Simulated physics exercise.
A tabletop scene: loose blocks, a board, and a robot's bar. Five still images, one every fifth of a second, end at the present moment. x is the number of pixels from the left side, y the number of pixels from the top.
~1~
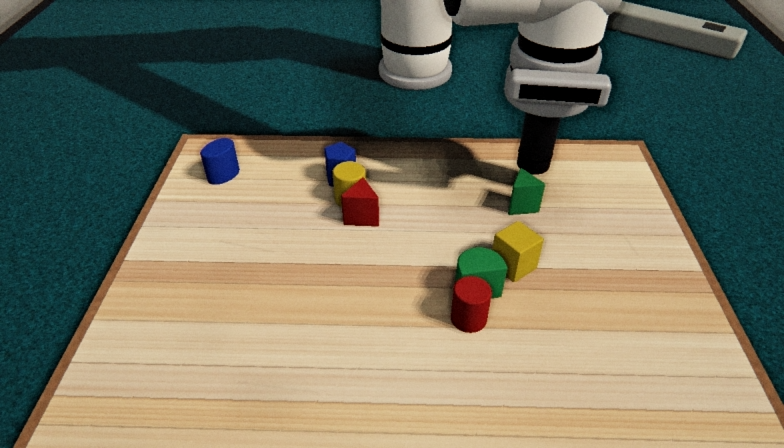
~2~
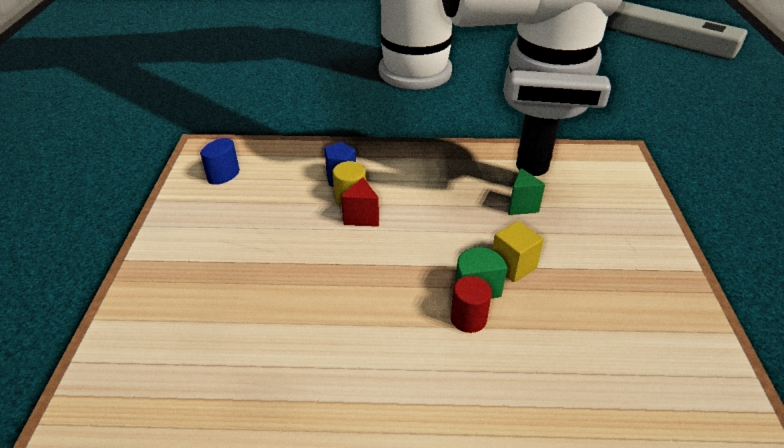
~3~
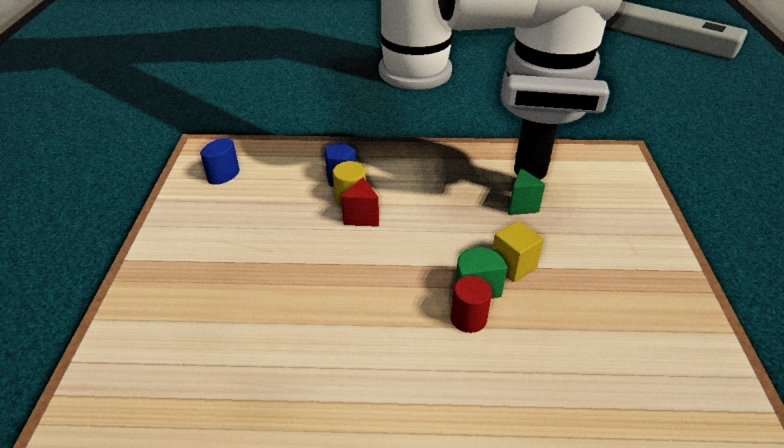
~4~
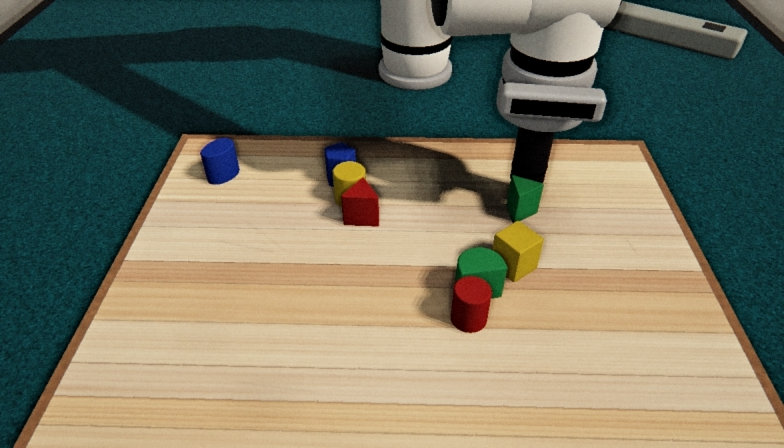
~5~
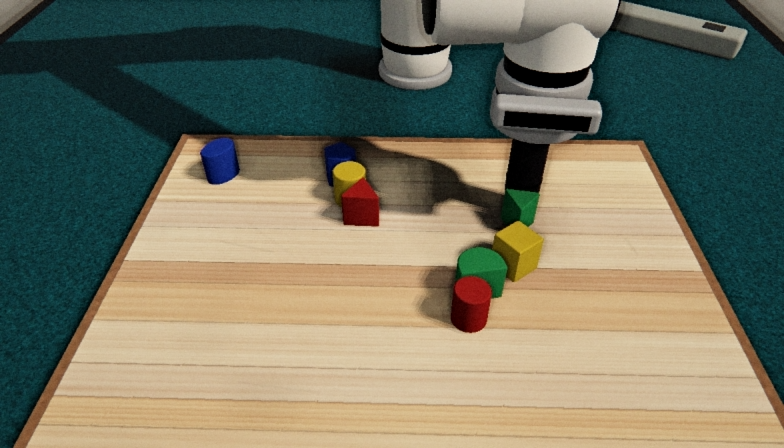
The clip shows a robot arm above colored blocks on a wooden tabletop; its black bar moves slightly toward the green triangular block, then pushes it a short way down toward the yellow block, while the other blocks stay still.
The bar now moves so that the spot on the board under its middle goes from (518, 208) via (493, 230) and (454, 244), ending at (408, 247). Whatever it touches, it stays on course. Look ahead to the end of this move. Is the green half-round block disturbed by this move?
The result: It stays put.
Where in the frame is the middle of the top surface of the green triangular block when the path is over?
My estimate: (519, 217).
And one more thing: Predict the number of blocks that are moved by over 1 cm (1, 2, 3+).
Just one will move.
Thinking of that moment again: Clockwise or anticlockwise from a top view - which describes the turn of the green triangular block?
From the top, the block rotates counterclockwise.
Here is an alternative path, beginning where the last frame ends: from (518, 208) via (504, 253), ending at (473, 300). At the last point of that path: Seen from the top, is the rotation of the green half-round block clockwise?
Short answer: Yes.
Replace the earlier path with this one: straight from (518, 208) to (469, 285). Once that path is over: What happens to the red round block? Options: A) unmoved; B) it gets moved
It's B.
On the path given first. One third of the way, bar at (495, 213); yellow square at (517, 239); green triangular block at (519, 217), turned 45° anticlockwise.
Two thirds of the way, bar at (455, 227); yellow square at (517, 239); green triangular block at (519, 217), turned 45° anticlockwise.
At the end, bar at (408, 230); green half-round block unmoved; yellow square at (517, 239); green triangular block at (519, 217), turned 45° anticlockwise.
